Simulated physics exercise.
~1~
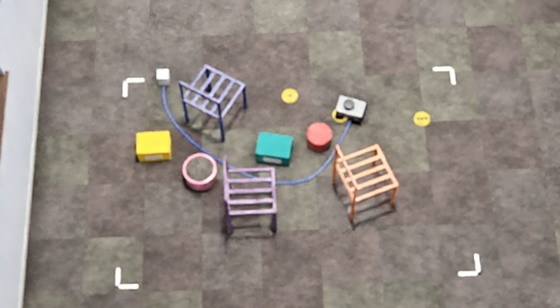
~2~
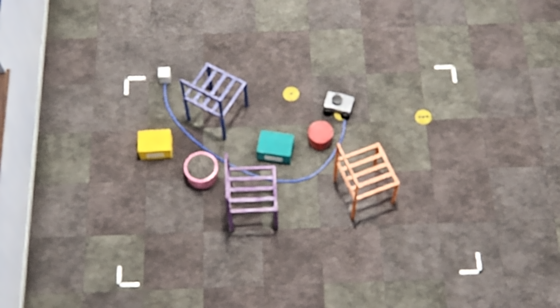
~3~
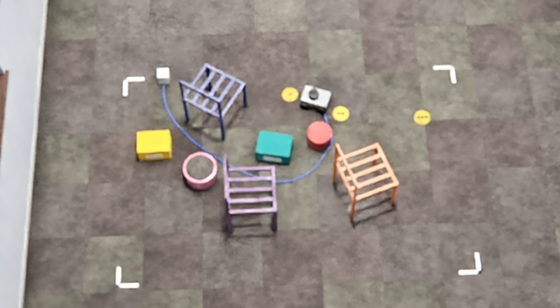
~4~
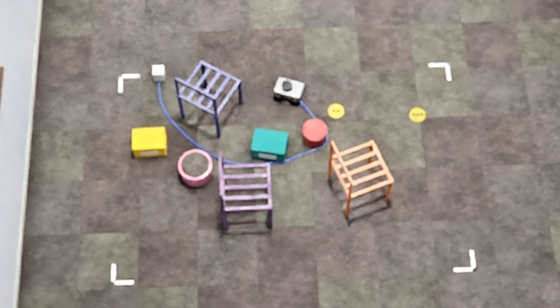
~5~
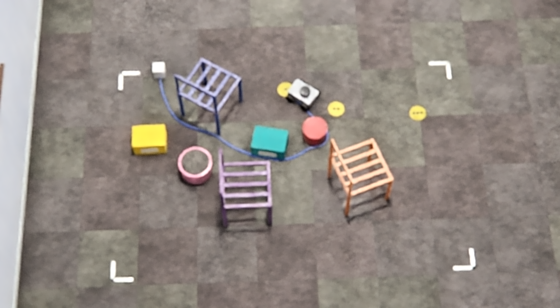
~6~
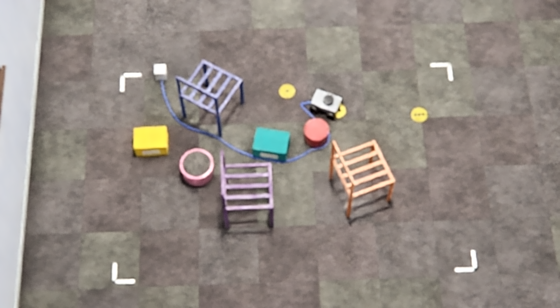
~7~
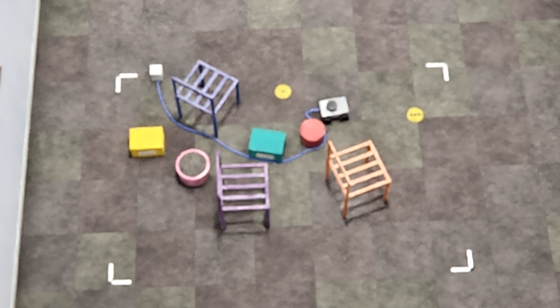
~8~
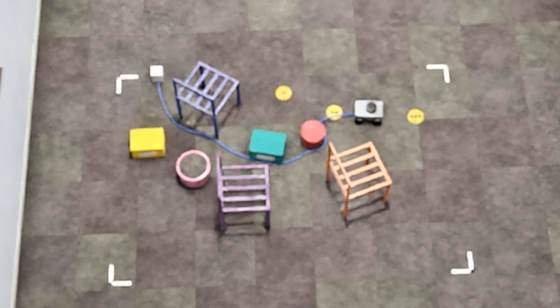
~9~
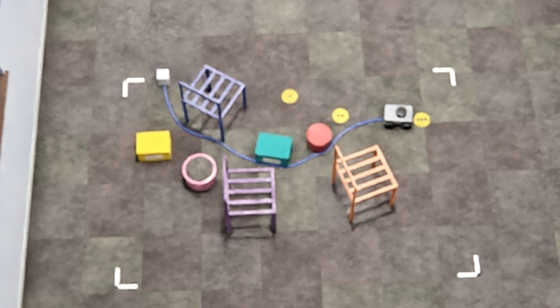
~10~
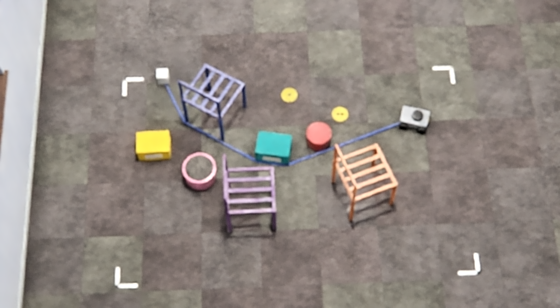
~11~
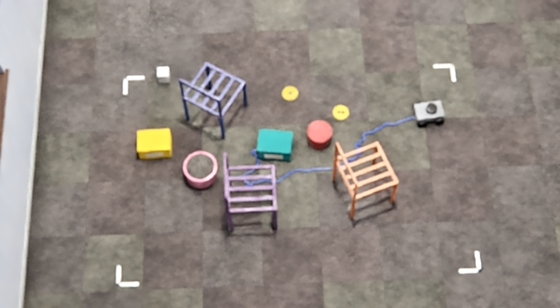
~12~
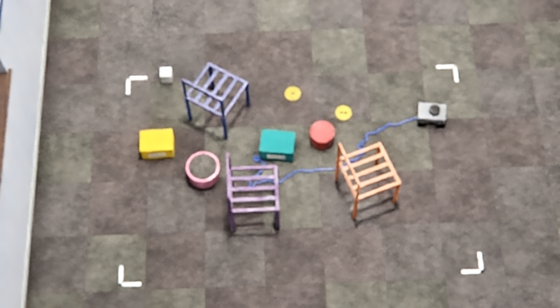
To begin with, a small low cart sits near a red bin, its blue lead looping among chairs, cartons and a pink pot to a white block at upper left. The cart rolls left past a yellow mark and stops near another, the lead drawing up beside the teal carton. It then turns back right, passing above the red bin toward the far yellow mark as the lead straightens. Near that mark, the lead stretches taut and its plug pulls free of the block. The loose end trails by the purple chair, and the cart rests at right, everything else unmoved.
